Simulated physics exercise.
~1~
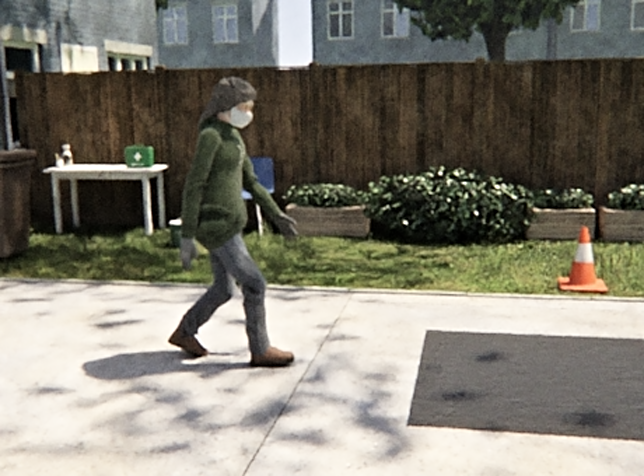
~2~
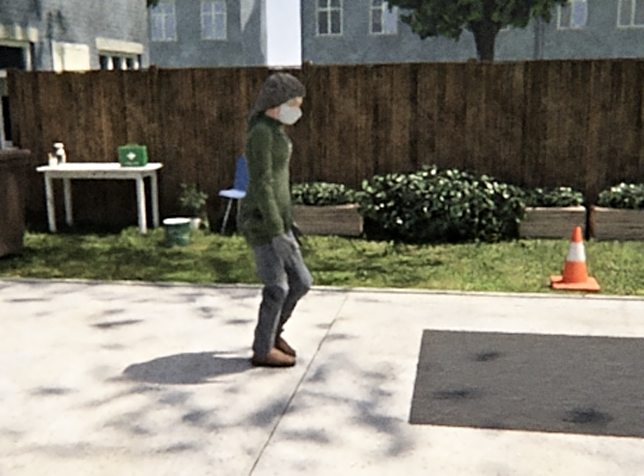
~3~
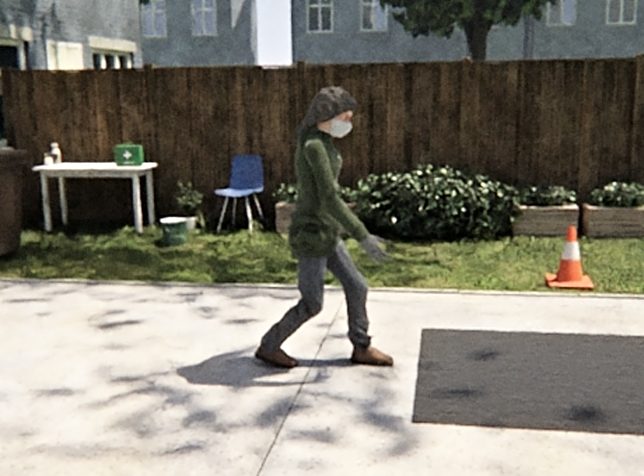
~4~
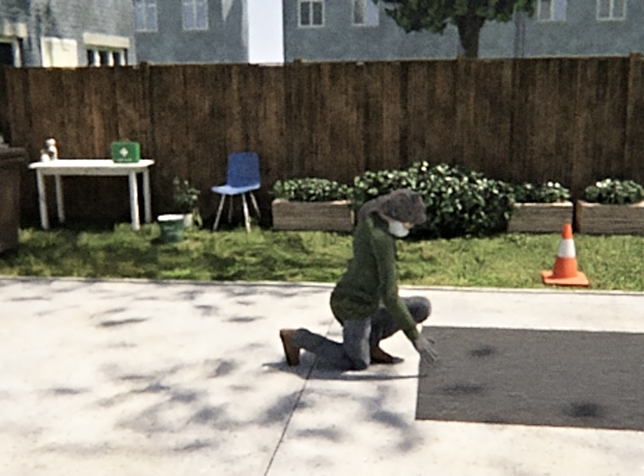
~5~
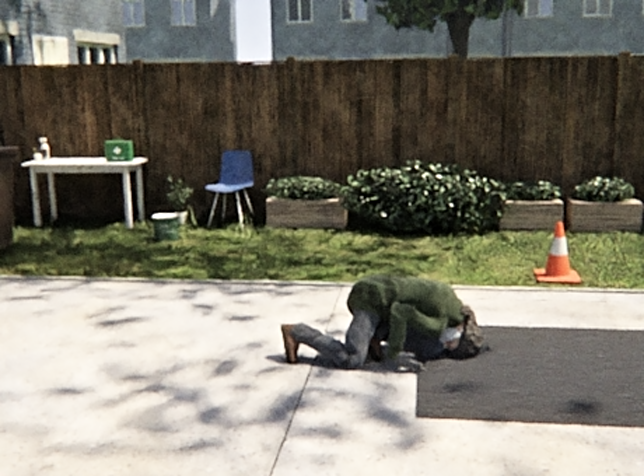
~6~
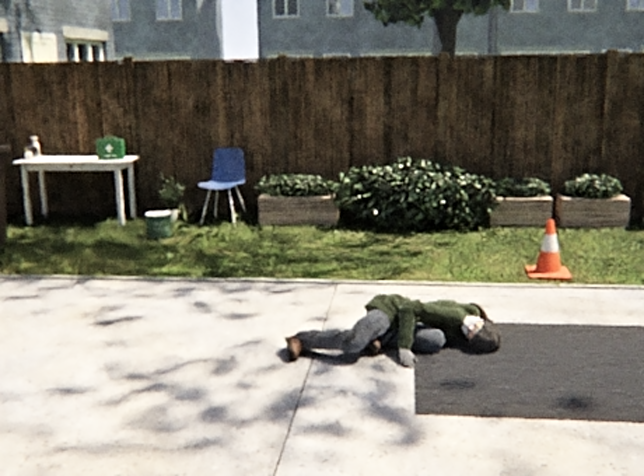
At the start, a person in a green sweater, grey trousers, knitted hat and white face mask strides to the right across a sunlit pavement, empty hands swinging, toward a black mat. Behind are a wooden fence, a white table with a green box, a blue chair, shrubs and an orange cone, while the view drifts slightly sideways. Near the mat, the person drops to their knees and folds forward, head lowering onto its near edge. The body then slumps down onto the ground. It ends lying there, head and chest over the mat's edge, hips and legs still on the pavement.
